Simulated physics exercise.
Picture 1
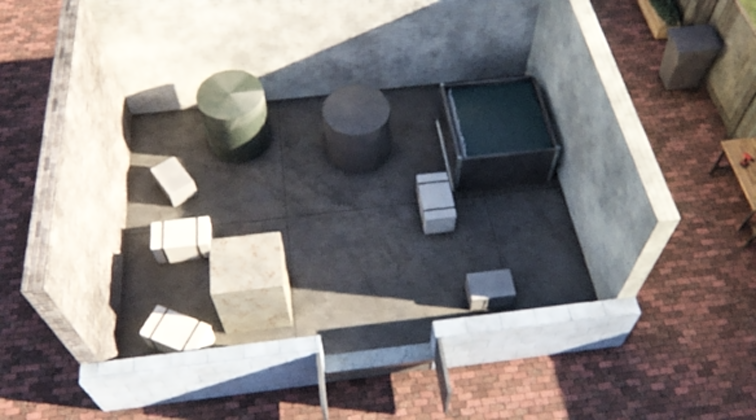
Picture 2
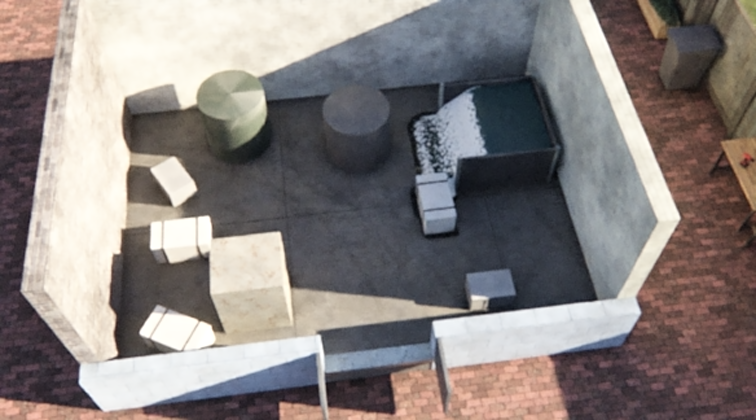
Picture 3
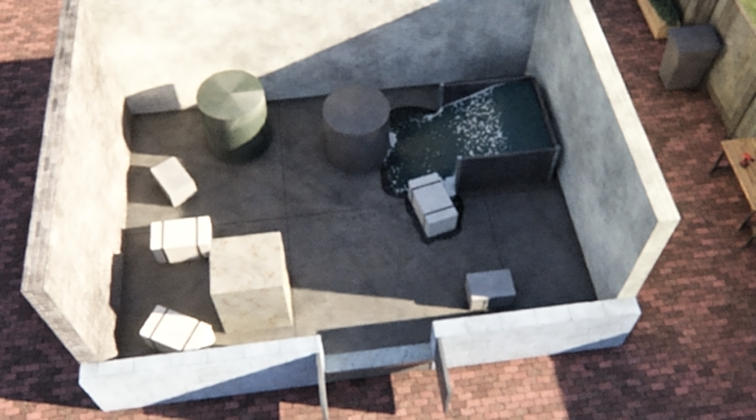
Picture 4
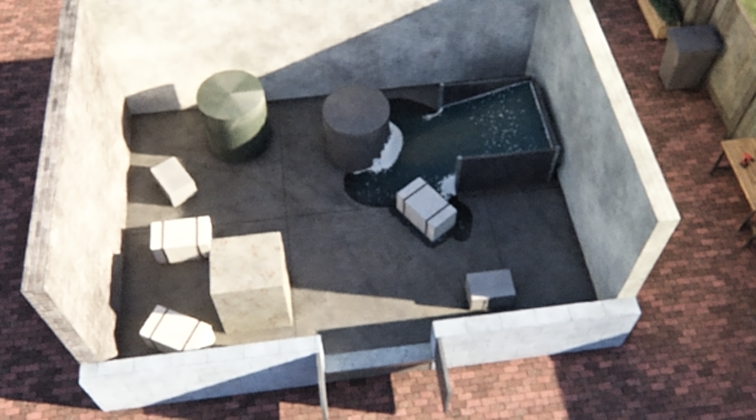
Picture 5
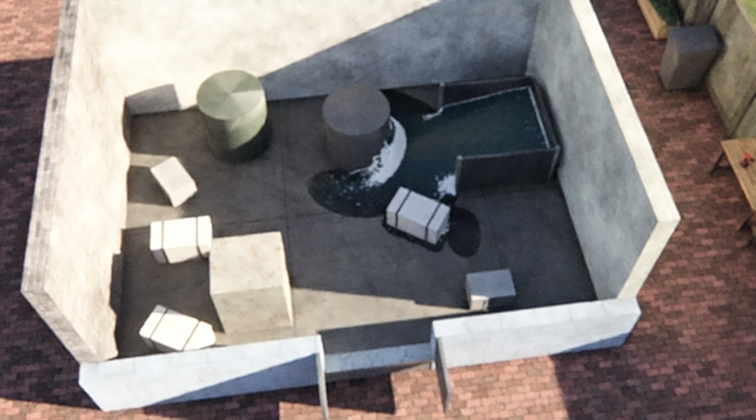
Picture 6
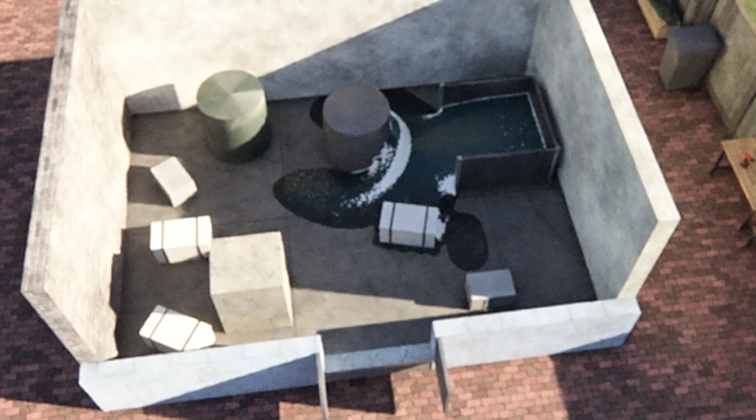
Water pouring from an opened tank in a walled court, spreading left around a dark drum and turning a nearby white trunk.
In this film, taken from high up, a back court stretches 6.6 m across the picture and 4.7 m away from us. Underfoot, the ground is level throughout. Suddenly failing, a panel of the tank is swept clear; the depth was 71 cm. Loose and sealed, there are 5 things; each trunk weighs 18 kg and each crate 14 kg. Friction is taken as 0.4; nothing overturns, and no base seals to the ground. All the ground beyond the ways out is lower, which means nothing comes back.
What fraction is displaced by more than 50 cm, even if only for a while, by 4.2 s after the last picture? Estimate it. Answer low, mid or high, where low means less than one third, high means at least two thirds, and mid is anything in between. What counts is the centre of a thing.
High.
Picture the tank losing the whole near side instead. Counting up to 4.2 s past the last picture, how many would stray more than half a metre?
3.
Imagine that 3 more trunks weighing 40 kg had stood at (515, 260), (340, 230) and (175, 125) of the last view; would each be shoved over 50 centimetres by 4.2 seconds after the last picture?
Result, in sequence: Below the mark / above the mark / below the mark.
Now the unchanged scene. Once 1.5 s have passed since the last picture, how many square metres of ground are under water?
About 20 m2.
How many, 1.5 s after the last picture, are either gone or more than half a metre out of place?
Tally at that time: 1.
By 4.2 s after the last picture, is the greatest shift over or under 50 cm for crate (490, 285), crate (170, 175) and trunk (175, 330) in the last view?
The first is inside the limit, the second beyond the limit, and the third beyond the limit.
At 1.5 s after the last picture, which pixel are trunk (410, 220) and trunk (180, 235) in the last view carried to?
Somewhere around (396, 324) and (144, 237).
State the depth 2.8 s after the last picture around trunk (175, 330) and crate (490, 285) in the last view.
First about 8 cm, second about 2 cm.
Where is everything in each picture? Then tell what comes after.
A trunk at (436, 196) rests on the ground; a trunk at (175, 330) rests on the ground; 2.0 m2 under water; 0 of 5 have shifted, in the first picture.
A trunk at (436, 196) rests on the ground; a trunk at (175, 330) rests on the ground; 2.8 m2 under water; 0 of 5 have shifted, in the second picture.
A trunk at (433, 198) rests on the ground, 6 cm from its start; a trunk at (175, 330), on the bottom; water covers 3.7 m2; 1 of 5 have shifted, in the third picture.
A trunk at (427, 202) rests on the ground, 18 cm from its start; a trunk at (175, 330), on the bottom; water covers 4.7 m2; 1 of 5 have shifted, in the fourth picture.
A trunk at (418, 209) rests on the ground, 35 cm from its start; a trunk at (175, 330) rests on the ground; 5.8 m2 under water; 1 of 5 have shifted, in the fifth picture.
A trunk at (409, 218) rests on the ground, 56 cm from its start; a trunk at (175, 330) rests on the ground; 7.1 m2 under water; 1 of 5 have shifted, in the sixth picture.
Then, 0.4 s after the last picture 1 of 5 are over 50 cm from their spots; 0 afloat.
Then, 1.5 s after the last picture 1 of 5 are over 50 cm from their spots; 0 afloat.
Then, 2.8 s after the last picture 2 of 5 are over 50 cm from their spots; 1 afloat.
Then, 4.2 s after the last picture 4 of 5 are over 50 cm from their spots, and 4 have been at some point; 3 afloat.
